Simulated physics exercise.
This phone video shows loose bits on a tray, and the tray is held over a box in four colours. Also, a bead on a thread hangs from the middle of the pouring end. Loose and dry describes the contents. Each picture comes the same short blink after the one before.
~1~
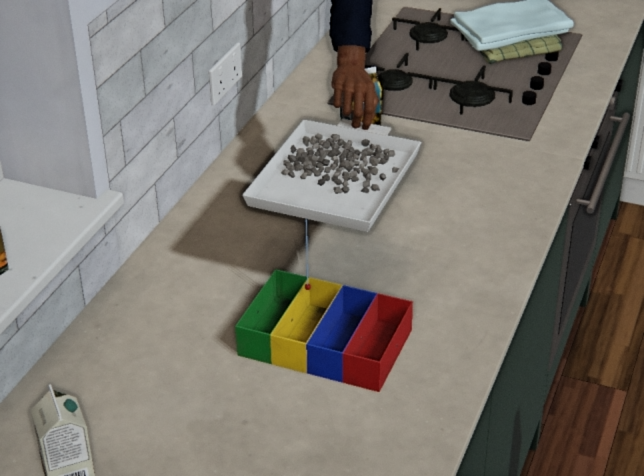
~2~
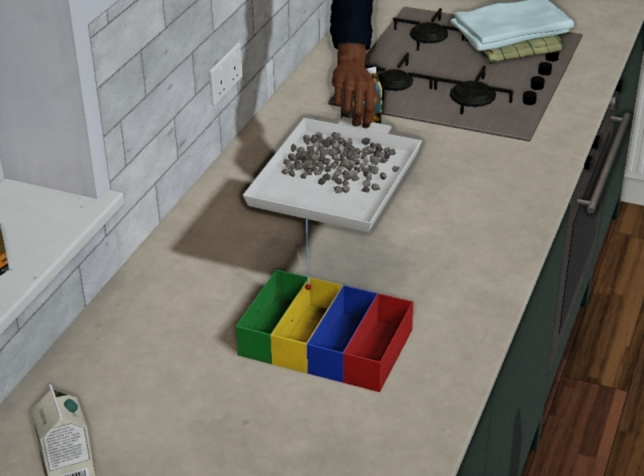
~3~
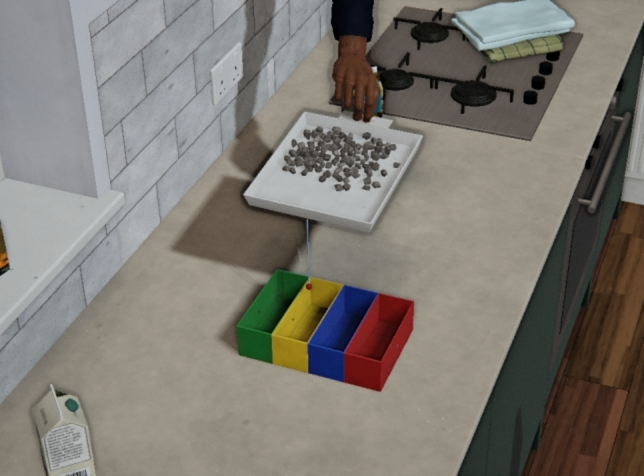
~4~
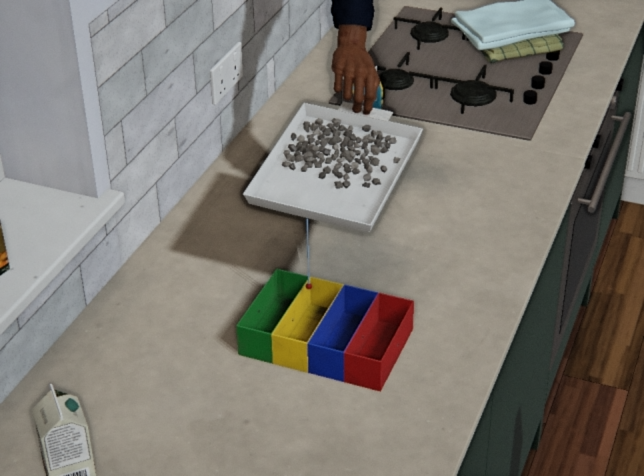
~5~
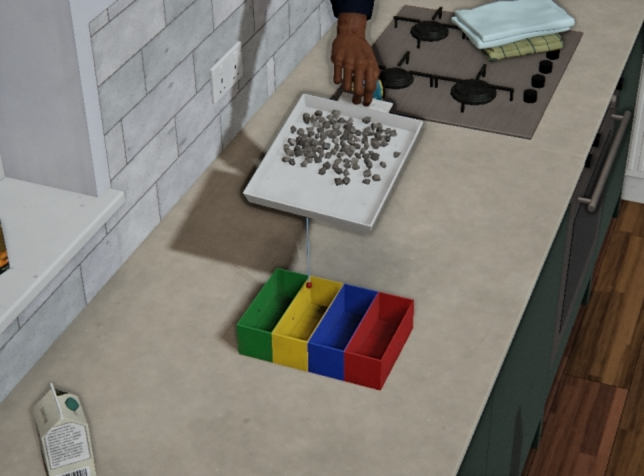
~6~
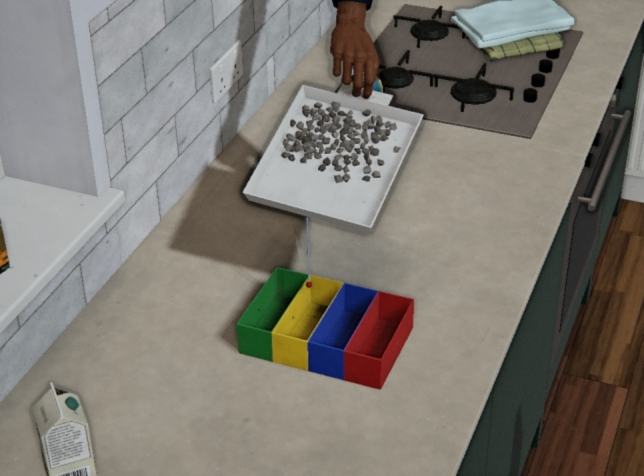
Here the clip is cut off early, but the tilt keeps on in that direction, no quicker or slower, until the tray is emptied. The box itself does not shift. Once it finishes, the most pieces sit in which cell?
In the blue cell.
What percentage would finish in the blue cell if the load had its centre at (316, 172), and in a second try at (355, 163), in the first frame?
The first start gives 50 percent and the second 50 percent.
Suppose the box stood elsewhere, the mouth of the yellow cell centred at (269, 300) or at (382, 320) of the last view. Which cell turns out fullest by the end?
Try 1: The cell in red. Try 2: Green.
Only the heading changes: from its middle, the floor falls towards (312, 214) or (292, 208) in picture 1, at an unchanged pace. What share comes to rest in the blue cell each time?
About 20 % and 0 %.
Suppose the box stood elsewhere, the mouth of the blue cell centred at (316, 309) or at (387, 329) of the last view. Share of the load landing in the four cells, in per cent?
90 % for the first, 90 % for the second.
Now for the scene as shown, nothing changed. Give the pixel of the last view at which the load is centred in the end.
At about (335, 345).
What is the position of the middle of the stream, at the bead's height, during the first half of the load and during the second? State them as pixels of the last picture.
Close to (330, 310), then close to (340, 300).
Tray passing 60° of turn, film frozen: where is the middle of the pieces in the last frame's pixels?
I'd mark the middle close to (333, 213).
Just after the last frame, tray tipped steeply; almost all on the tray; about a tenth falling or outside the box.
A moment on, tray tipped right over; roughly half on the tray; roughly a quarter in the blue cell; about a tenth in the yellow cell; about a tenth in the red cell; just a few in the green cell; about a tenth falling or outside the box.
Further on, tray tipped past a quarter turn; roughly half in the blue cell; roughly a quarter in the yellow cell; about a tenth in the red cell; about a tenth in the green cell; just a few falling or outside the box.
When it is over, tray tipped past a quarter turn; roughly half in the blue cell; roughly a quarter in the yellow cell; about a tenth in the red cell; about a tenth in the green cell; just a few outside the box.
